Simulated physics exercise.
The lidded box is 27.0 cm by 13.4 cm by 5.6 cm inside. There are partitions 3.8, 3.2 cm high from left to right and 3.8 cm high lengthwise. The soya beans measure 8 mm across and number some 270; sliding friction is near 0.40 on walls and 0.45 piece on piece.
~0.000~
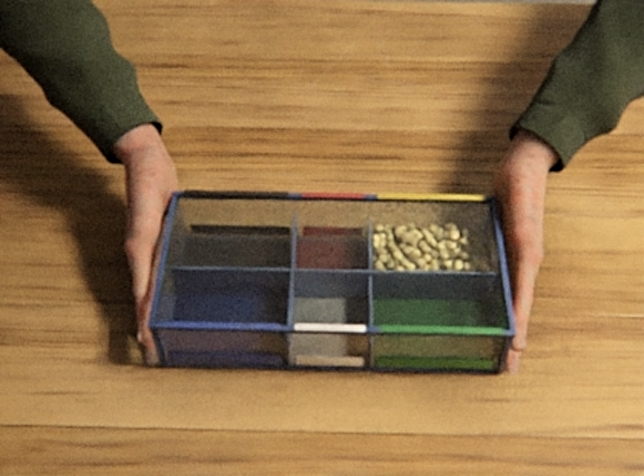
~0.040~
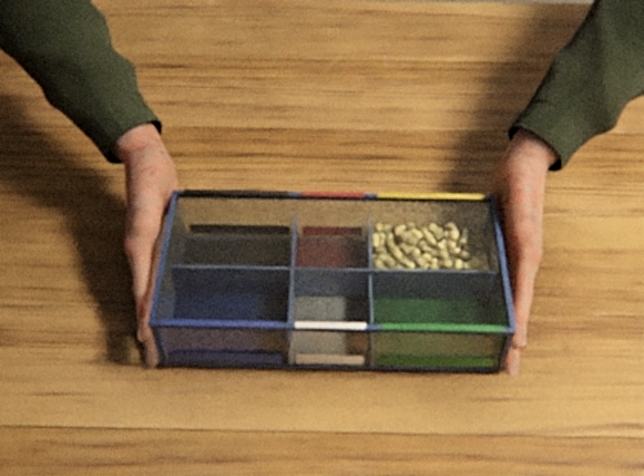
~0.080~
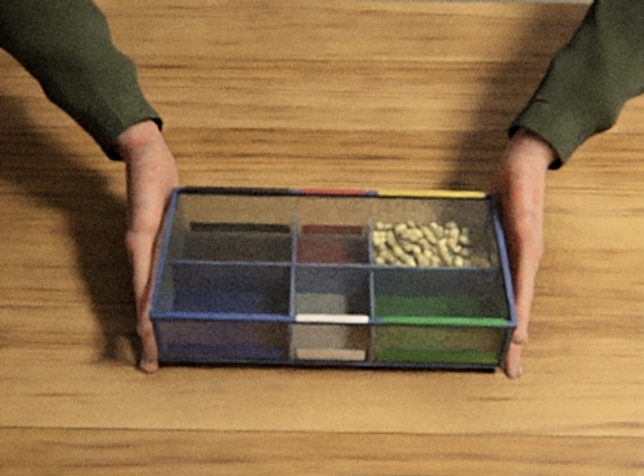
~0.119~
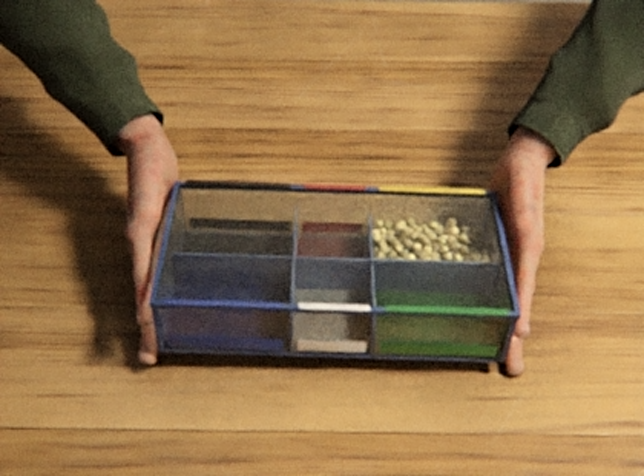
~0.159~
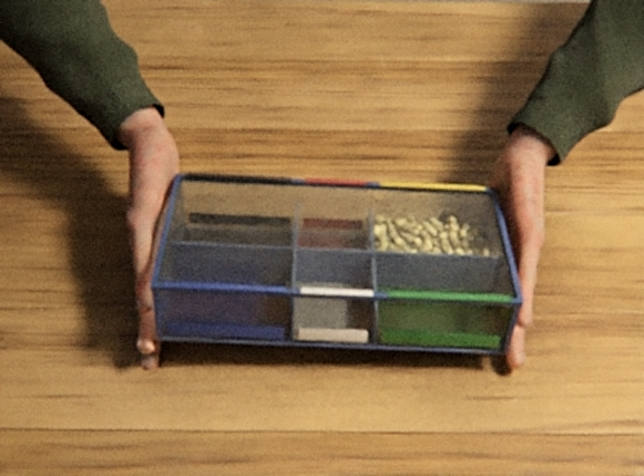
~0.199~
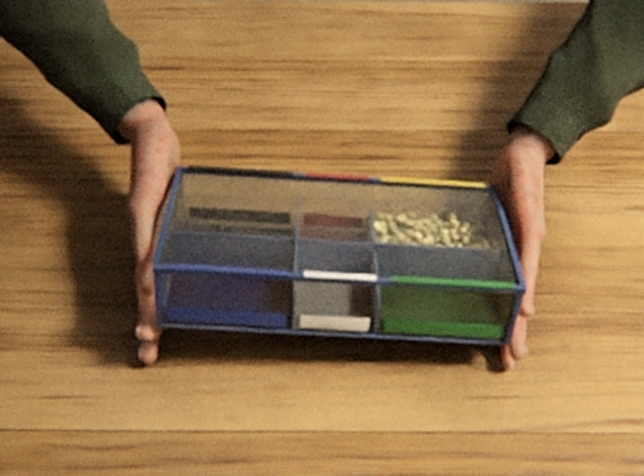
Two hands in dark green sleeves hold a clear-lidded, blue-edged box by its left and right ends above a pale wooden surface, seen from a steady, high front view. Partitions divide it into six compartments marked black, red, yellow, blue, white and green, with pale beans in the yellow one at back right. The hands gradually tilt the box, raising its front edge, while the beans stay in their compartment.
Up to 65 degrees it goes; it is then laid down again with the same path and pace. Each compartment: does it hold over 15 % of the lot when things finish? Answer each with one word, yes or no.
Red: No. Blue: No. Green: No. Yellow: Yes. White: No. Black: No.
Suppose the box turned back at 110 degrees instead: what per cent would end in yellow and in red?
Yellow 100 %, red 0 %.
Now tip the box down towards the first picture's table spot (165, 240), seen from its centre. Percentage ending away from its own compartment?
Estimate: Near 40 per cent.
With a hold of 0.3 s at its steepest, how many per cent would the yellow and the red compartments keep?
That would leave yellow with 100 percent and red with 0 percent.
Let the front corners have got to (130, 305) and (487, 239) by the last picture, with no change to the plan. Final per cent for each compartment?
So it works out as red at 30 percent, blue at 0 percent, green at 0 percent, yellow at 60 percent, white at 0 percent and black at 10 percent.
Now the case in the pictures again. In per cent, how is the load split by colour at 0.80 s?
Shares - red: 0, blue: 0, green: 0, yellow: 100, white: 0, black: 0.
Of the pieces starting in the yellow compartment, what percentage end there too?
About 100 in a hundred.
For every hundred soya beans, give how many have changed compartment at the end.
Roughly 0 %.
Then, at 0.80 s, tilt 65 degrees; yellow 100 %.
After 1.21 s, tilt 27 degrees; yellow 100 %.
After 1.69 s, tilt 0 degrees; yellow 100 %.
By 2.1 s all is still; red 0 %, blue 0 %, green 0 %, yellow 100 %, white 0 %, black 0 %.
